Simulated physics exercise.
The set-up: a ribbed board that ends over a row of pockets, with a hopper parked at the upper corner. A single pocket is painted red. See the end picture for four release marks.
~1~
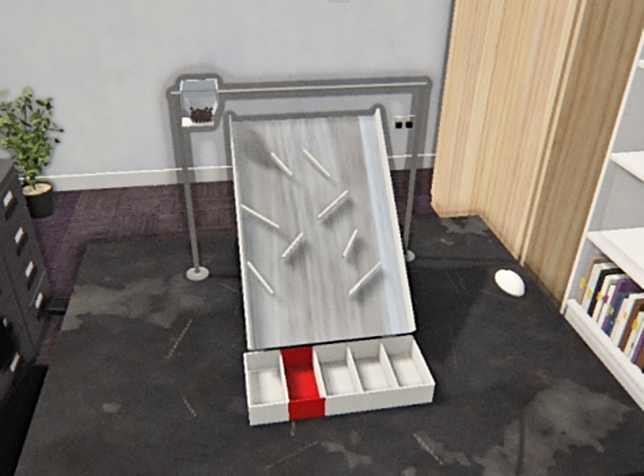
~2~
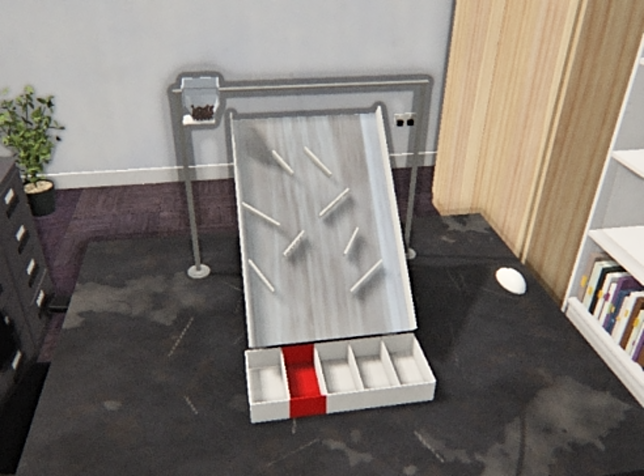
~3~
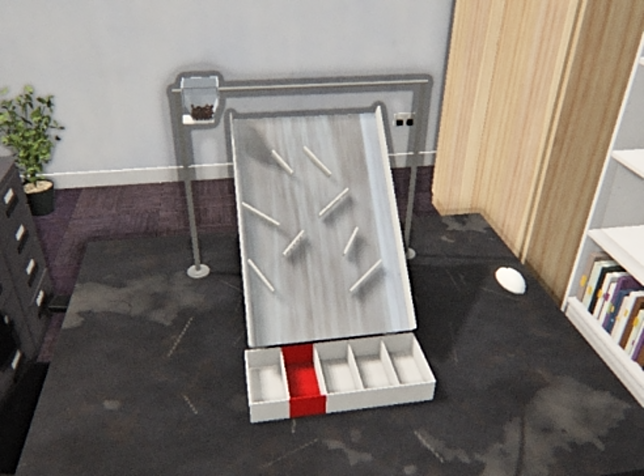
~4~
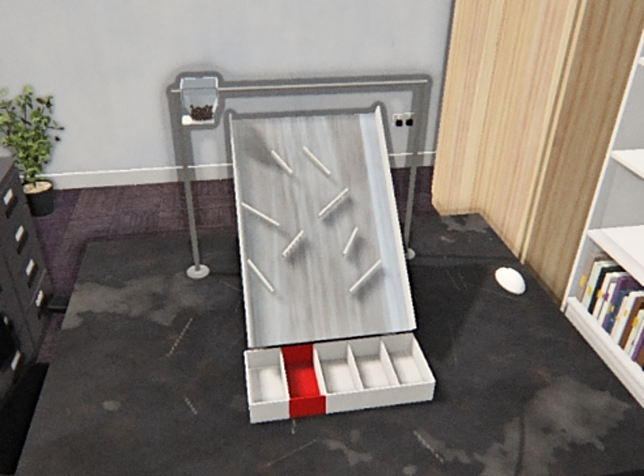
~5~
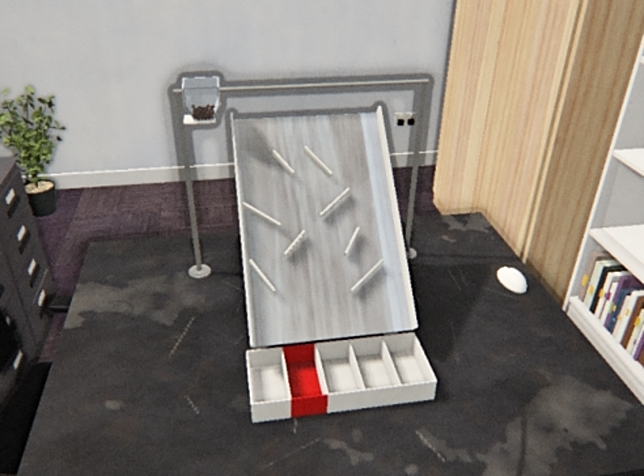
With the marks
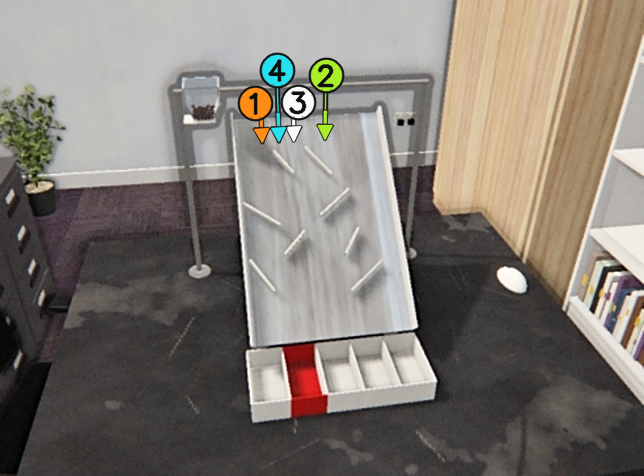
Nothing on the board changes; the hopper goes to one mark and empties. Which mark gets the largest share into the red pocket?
Choose 1.
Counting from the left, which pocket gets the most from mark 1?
The second from the left.
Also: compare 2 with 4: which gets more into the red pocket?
Mark 4.
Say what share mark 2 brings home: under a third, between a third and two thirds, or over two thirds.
Mark 2 gives under a third.
On the marked copy, mark 1 meets the board at (262, 137); mark 2 meets the board at (325, 134); mark 3 meets the board at (293, 136); mark 4 meets the board at (278, 136).
For mark 1, the larger part in the red pocket, about a tenth in other pockets, just a few held on the board, about a tenth outside the box.
For mark 2, roughly a quarter in the red pocket, the larger part in other pockets, just a few outside the box.
For mark 3, roughly half in the red pocket, roughly half in other pockets, just a few outside the box.
For mark 4, roughly two thirds in the red pocket, roughly a third in other pockets, just a few outside the box.
